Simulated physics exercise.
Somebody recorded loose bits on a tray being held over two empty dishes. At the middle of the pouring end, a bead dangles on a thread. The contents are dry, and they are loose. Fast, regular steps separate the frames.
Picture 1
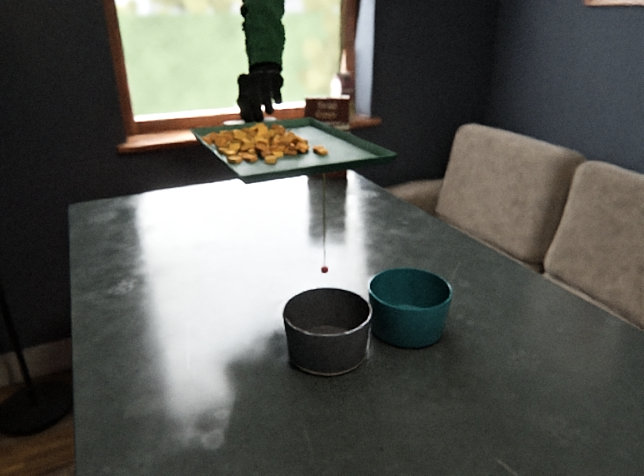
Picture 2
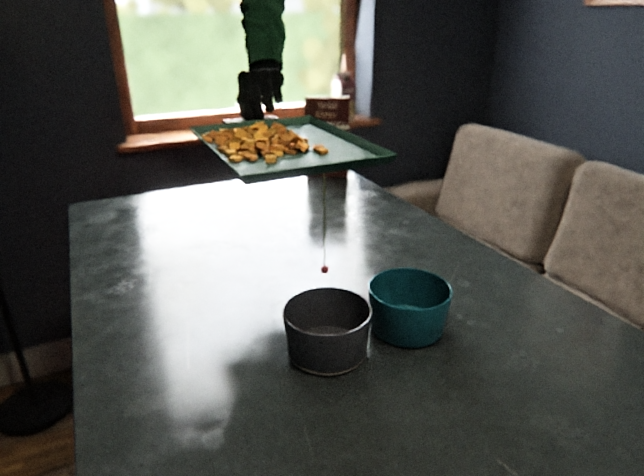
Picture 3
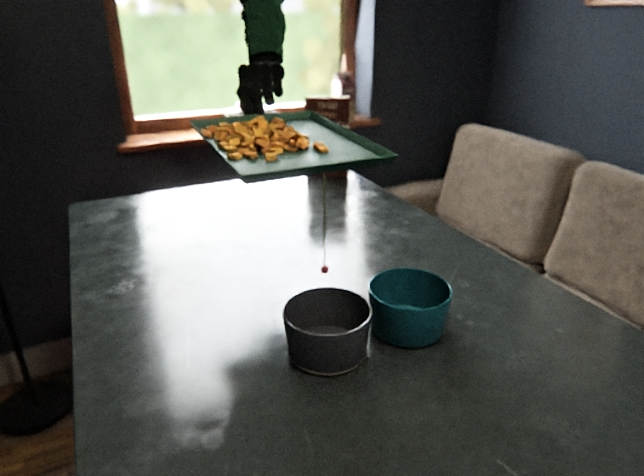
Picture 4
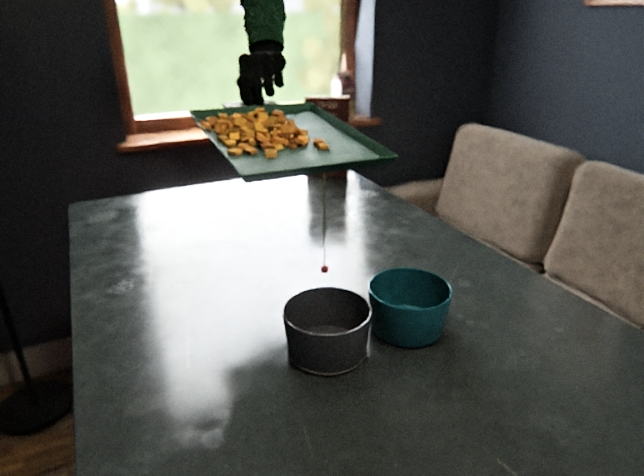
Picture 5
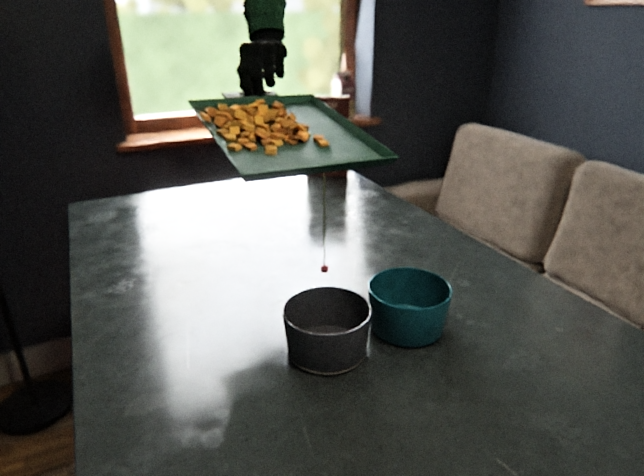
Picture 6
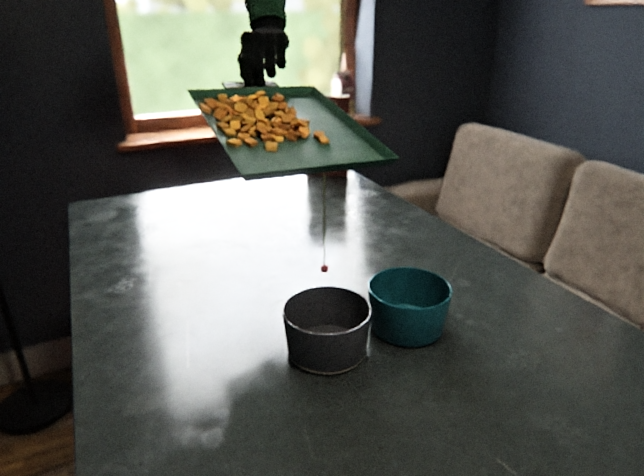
The video shows a dark-gloved hand behind a green tray of small golden-brown pieces above a table with a gray dish and a teal dish, as the tray's far side slowly rises, tilting it slightly while the pieces stay bunched.
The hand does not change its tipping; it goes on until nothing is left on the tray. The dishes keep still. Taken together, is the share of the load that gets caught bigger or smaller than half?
Basically it's a mostly caught load, that one.
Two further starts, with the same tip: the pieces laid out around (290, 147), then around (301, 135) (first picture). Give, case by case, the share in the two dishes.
The first gives 80 %, the second 70 %.
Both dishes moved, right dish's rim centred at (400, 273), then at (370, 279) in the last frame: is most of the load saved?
So that's a greater portion the first time round, a greater portion the second.
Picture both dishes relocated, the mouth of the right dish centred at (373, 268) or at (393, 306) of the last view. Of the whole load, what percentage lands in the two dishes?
50 and 30 %.
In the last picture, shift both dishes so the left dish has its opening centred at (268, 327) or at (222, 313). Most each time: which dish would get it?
Well, the first go goes to the rightmost dish, and the second to the rightmost dish.
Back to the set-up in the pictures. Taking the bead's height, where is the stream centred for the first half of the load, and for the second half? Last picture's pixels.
At (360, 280) for the first part, then at (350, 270) for the others.
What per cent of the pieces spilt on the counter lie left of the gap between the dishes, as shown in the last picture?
Roughly 70 percent.
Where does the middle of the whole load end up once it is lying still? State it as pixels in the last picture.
Roughly pixel (352, 335).
Soon after the last picture, tray tipped steeply; about two thirds on the tray; a stray few in the left dish; a stray few in the right dish; about a third in the air.
A little later, tray tipped right over; a small part on the tray; about a third in the left dish; about a quarter in the right dish; about a quarter outside both; about a quarter in the air.
Later still, tray tipped past a quarter turn; about half in the left dish; about a third in the right dish; about a quarter outside both.
At rest, tray tipped past a quarter turn; about half in the left dish; about a third in the right dish; about a quarter outside both.
